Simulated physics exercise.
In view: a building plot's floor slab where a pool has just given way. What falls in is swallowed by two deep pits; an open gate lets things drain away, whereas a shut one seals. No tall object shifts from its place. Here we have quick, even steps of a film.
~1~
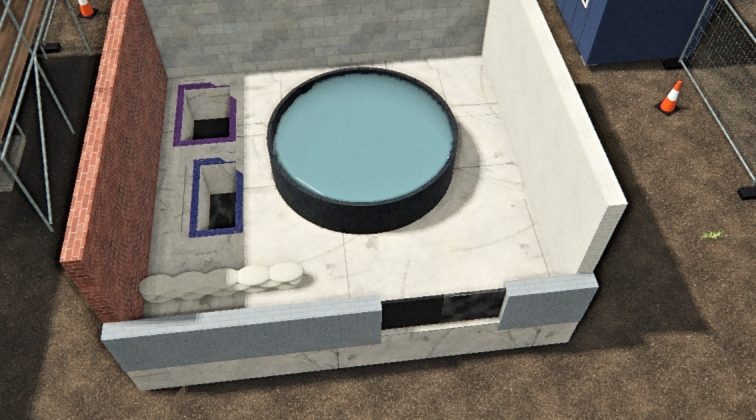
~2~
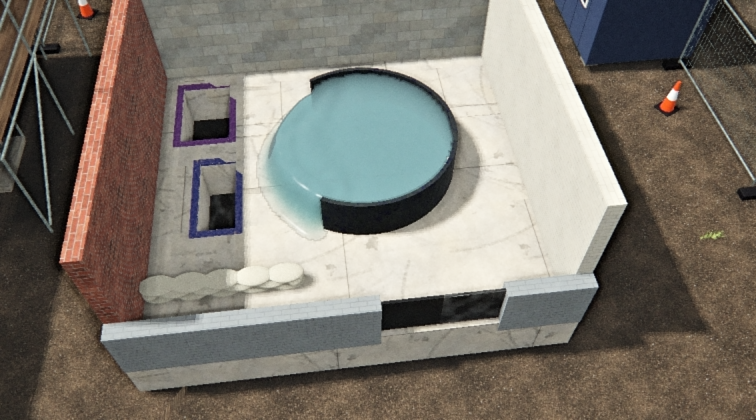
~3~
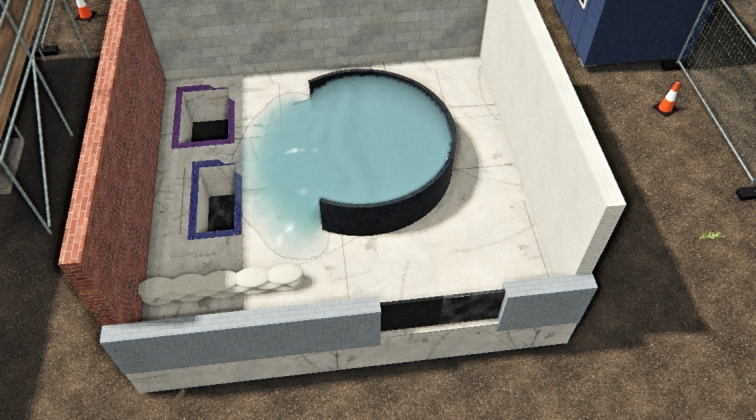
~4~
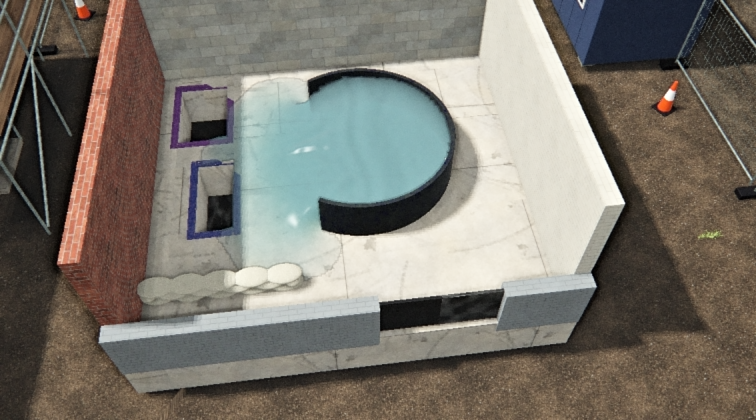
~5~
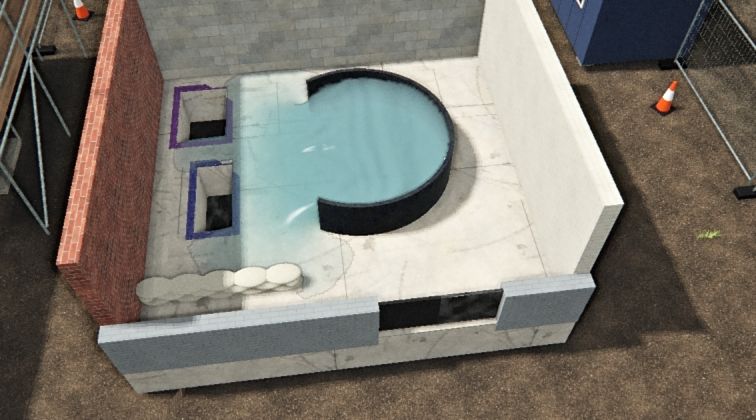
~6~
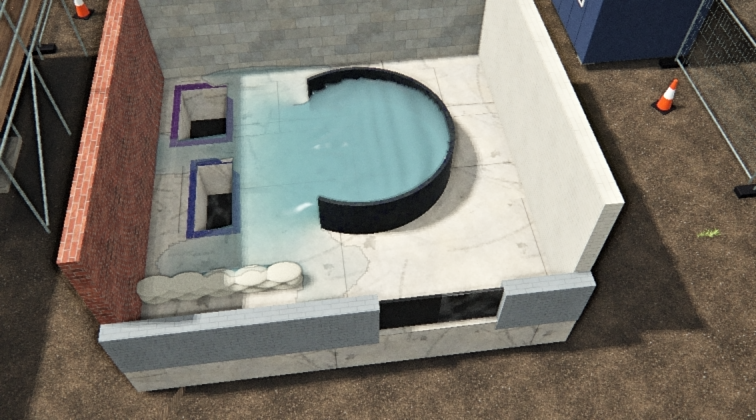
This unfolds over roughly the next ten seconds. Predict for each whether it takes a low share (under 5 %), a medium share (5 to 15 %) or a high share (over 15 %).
Prediction: The gate takes a low share; the purple pit takes a high share; the blue pit takes a high share.
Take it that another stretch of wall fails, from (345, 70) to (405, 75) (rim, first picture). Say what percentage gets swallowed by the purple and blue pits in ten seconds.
Purple 20 %, blue 6 %.
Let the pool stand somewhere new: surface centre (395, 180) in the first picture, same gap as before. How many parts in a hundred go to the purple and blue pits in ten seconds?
After ten seconds: Purple pit around 25 percent, blue pit around 50 percent.
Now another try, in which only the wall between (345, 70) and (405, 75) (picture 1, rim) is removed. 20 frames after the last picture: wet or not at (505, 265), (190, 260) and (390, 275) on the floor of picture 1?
In turn: Under water, dry, clear.
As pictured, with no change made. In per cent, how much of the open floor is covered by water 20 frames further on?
I'd estimate some 50 per cent.
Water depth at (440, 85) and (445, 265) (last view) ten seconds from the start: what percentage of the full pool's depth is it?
First near 0, then near 2 per cent.
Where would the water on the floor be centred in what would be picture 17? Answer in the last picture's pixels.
The water's centre sits above (306, 171).
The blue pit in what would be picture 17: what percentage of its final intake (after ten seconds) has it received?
Something like 40 in a hundred.
A moment on, water covers 35 % of the floor; the gate 0 %, the purple pit 7 %, the blue pit 10 %.
Next, water covers 45 % of the floor; the gate 0 %, the purple pit 14 %, the blue pit 21 %.
Then, water covers 50 % of the floor; the gate 0 %, the purple pit 23 %, the blue pit 35 %.
Later, water covers 60 % of the floor; the gate 0 %, the purple pit 32 %, the blue pit 44 %.
In the end, water covers 60 % of the floor; the gate 0 %, the purple pit 36 %, the blue pit 50 %.
